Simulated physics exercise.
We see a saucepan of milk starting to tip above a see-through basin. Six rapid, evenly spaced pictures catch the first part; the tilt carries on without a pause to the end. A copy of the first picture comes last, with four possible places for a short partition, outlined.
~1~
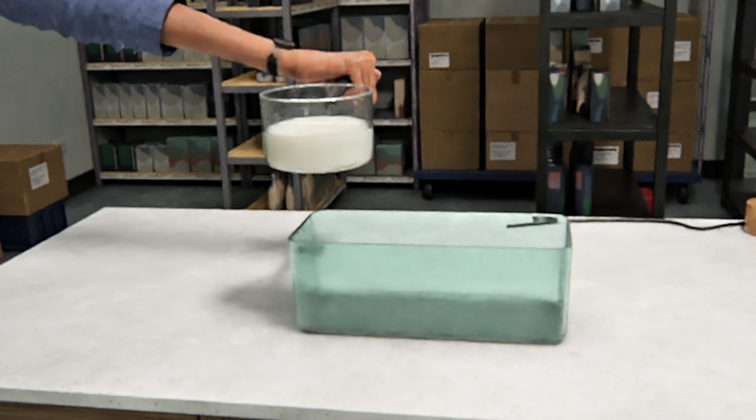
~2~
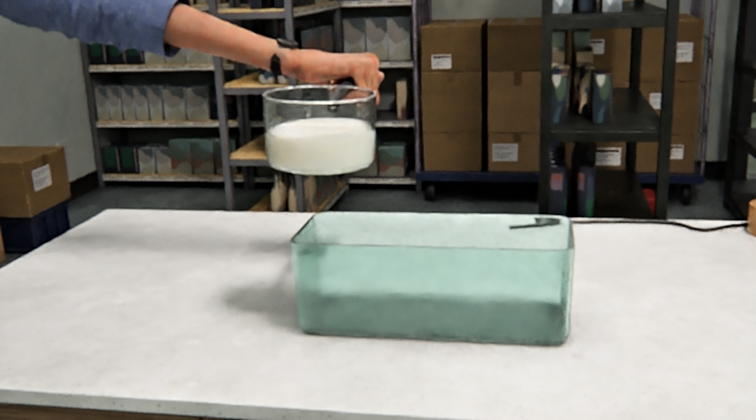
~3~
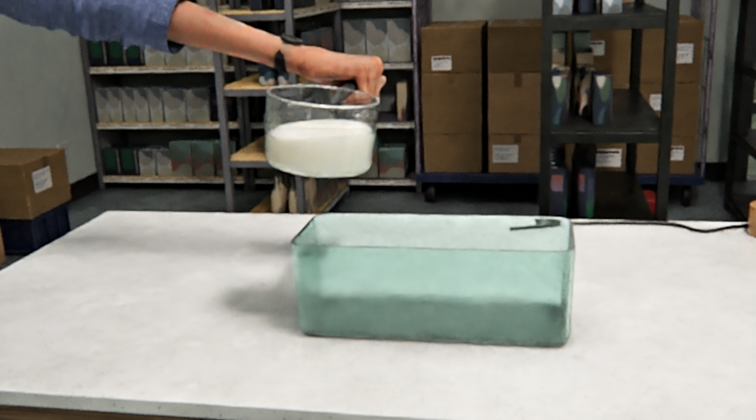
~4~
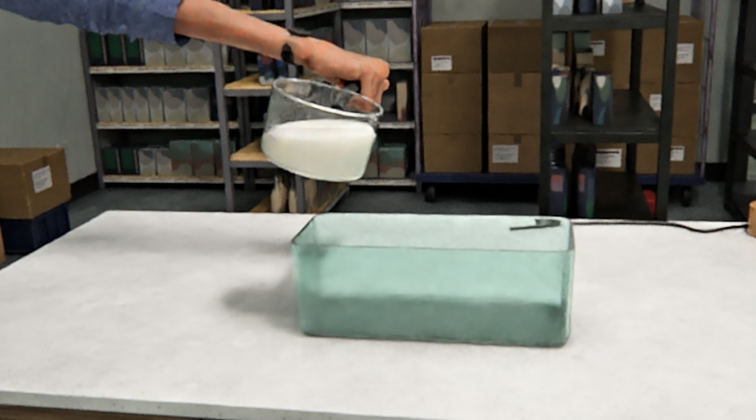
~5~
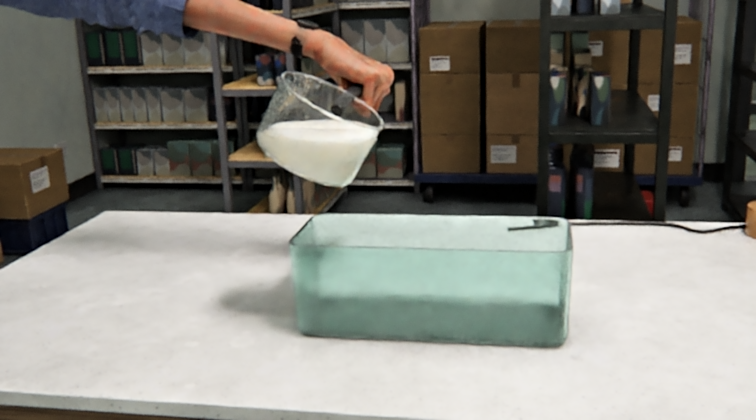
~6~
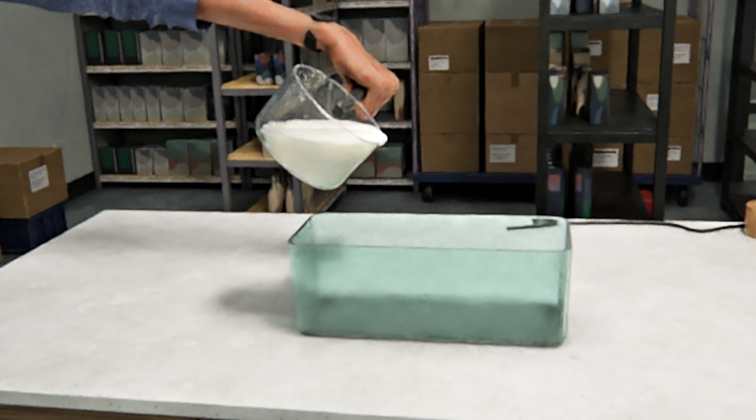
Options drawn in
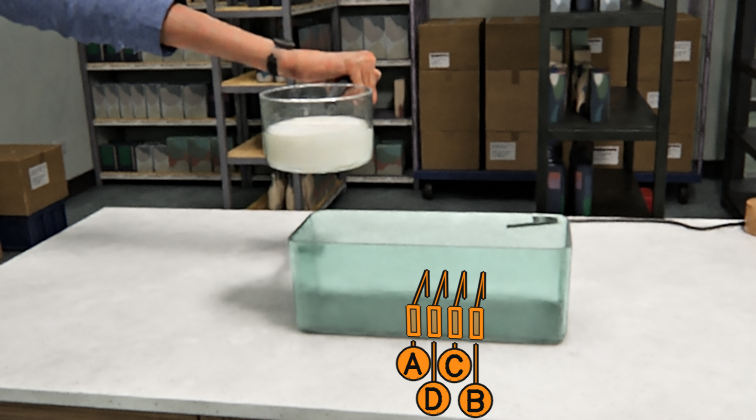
A hand reaching in from the upper left holds a clear round pan of white milk above a see-through, green-tinted rectangular basin on a pale tabletop. The steady, slightly raised view faces a storeroom with shelves and stacked brown boxes behind, and a black cord trails right from the basin. The pan hangs nearly level, then tilts steadily rightward until milk reaches over its lip.
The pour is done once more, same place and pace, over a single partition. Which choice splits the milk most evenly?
Position A.
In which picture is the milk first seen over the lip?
Picture 6.
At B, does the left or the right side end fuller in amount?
More ends on the left.
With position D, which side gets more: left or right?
More ends on the left.
On the marked copy, A at (413, 341); B at (475, 344); C at (454, 343); D at (433, 342).
With A, about 48 % ends left of the wall and 52 % right of it.
With B, about 93 % ends left of the wall and 7 % right of it.
With C, about 94 % ends left of the wall and 6 % right of it.
With D, about 83 % ends left of the wall and 16 % right of it.
